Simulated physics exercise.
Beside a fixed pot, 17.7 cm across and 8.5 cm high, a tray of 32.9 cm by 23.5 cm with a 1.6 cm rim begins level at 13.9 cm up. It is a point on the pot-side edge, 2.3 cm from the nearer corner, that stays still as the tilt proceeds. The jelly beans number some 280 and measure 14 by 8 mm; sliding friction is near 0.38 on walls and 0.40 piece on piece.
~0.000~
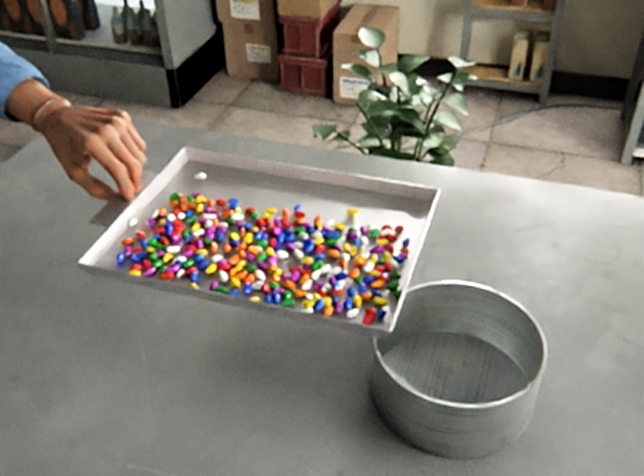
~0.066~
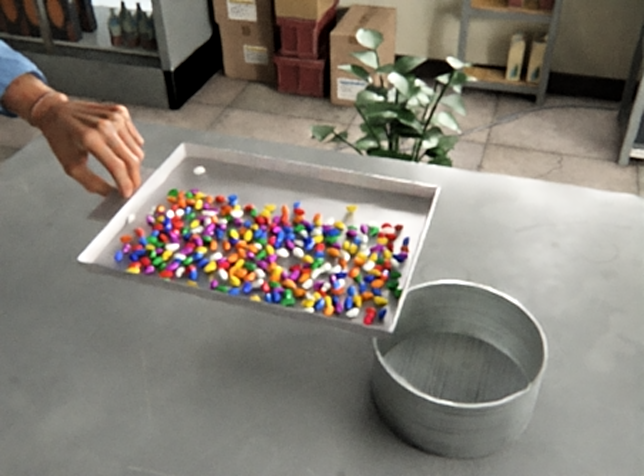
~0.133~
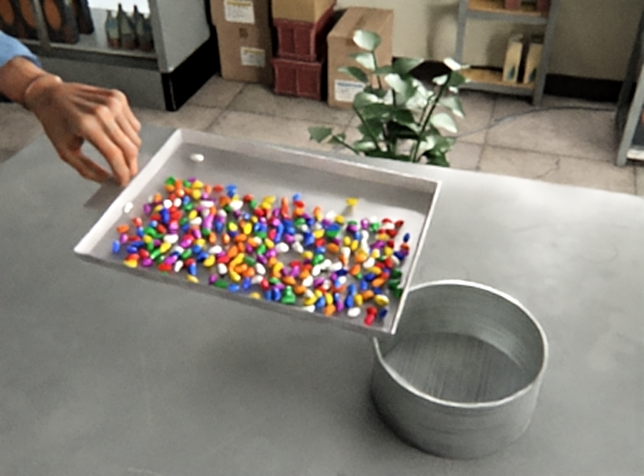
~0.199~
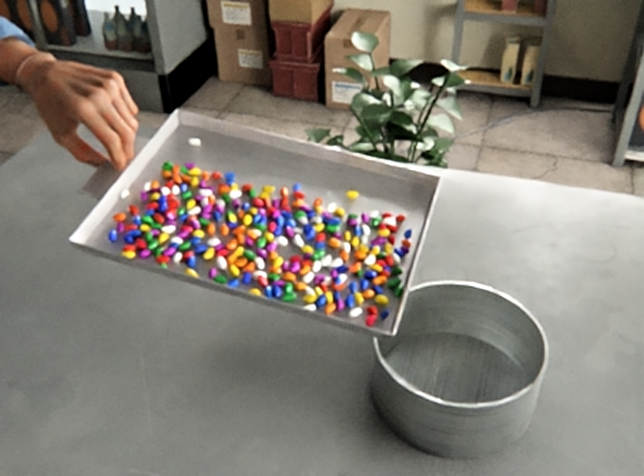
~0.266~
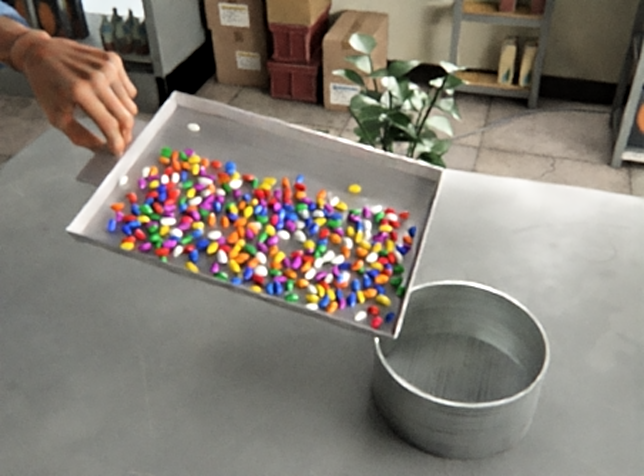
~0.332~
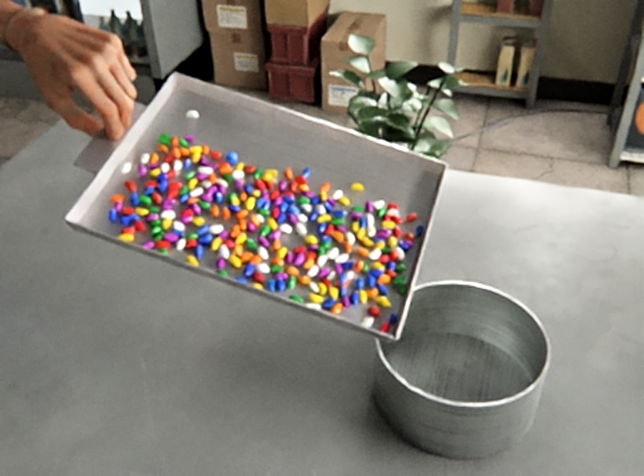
In a tiled room with shelves and boxes at the back, a grey tabletop is seen from above at an angle. A hand at the left is by a shallow pale tray of multicoloured jelly beans, with an empty round metal pot at the right and a green plant behind. The tray tilts steadily, its left side rising, while the beans barely shift and the camera stays still.
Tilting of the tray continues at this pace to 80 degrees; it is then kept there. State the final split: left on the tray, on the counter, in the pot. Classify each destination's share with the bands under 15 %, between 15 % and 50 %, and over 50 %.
Left on the tray: Under 15 %; counter: Over 50 %; pot: Between 15 % and 50 %.
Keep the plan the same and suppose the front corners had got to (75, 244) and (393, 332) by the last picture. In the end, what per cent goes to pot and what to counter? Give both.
The pot gets 10 and the counter 90.
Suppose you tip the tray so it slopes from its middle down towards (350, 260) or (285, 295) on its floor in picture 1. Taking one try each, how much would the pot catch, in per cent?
80 and 5 %.
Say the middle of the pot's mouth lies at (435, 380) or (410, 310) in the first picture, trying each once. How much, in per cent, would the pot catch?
The shares would be near 90 and 5 per cent respectively.
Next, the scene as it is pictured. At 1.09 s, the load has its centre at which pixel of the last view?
Approx. (387, 316).
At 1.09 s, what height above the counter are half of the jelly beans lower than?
About 16 centimetres.
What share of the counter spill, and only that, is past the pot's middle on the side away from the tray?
It comes to near 40 percent.
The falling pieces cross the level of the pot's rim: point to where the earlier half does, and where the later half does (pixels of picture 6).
Earlier half at about (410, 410), later half at about (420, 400) in pixels.
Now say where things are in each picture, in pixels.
The first picture shows tray tilt 0 degrees, front corners at (84, 261) and (387, 327); middle of the pieces at (269, 252); pot at (459, 338).
The second picture shows tray tilt 1 degrees, front corners at (82, 258) and (388, 327); middle of the pieces at (269, 250).
The third picture shows tray tilt 5 degrees, front corners at (79, 249) and (389, 328), lowest corner right front; middle of the pieces at (269, 244).
The fourth picture shows tray tilt 9 degrees, front corners at (75, 239) and (390, 330), lowest corner right front; middle of the pieces at (268, 237).
The fifth picture shows tray tilt 13 degrees, front corners at (73, 228) and (392, 332), lowest corner right front; middle of the pieces at (269, 231).
The sixth picture shows tray tilt 18 degrees, front corners at (71, 218) and (394, 333), lowest corner right front; middle of the pieces at (271, 224); pot at (462, 338). The tray's pace is about 65 degrees a second.
Then, at 0.79 s, tilt 48 degrees; the tray holds 100 %, the pot 0 %.
Then, at 1.09 s, tilt 67 degrees; the tray holds 75 %, the pot 5 %.
After 1.50 s, tilt 80 degrees; the tray holds 5 %, the pot 30 %.
In the end, at 2.7 s, tray 0 %, counter 65 %, pot 30 %.
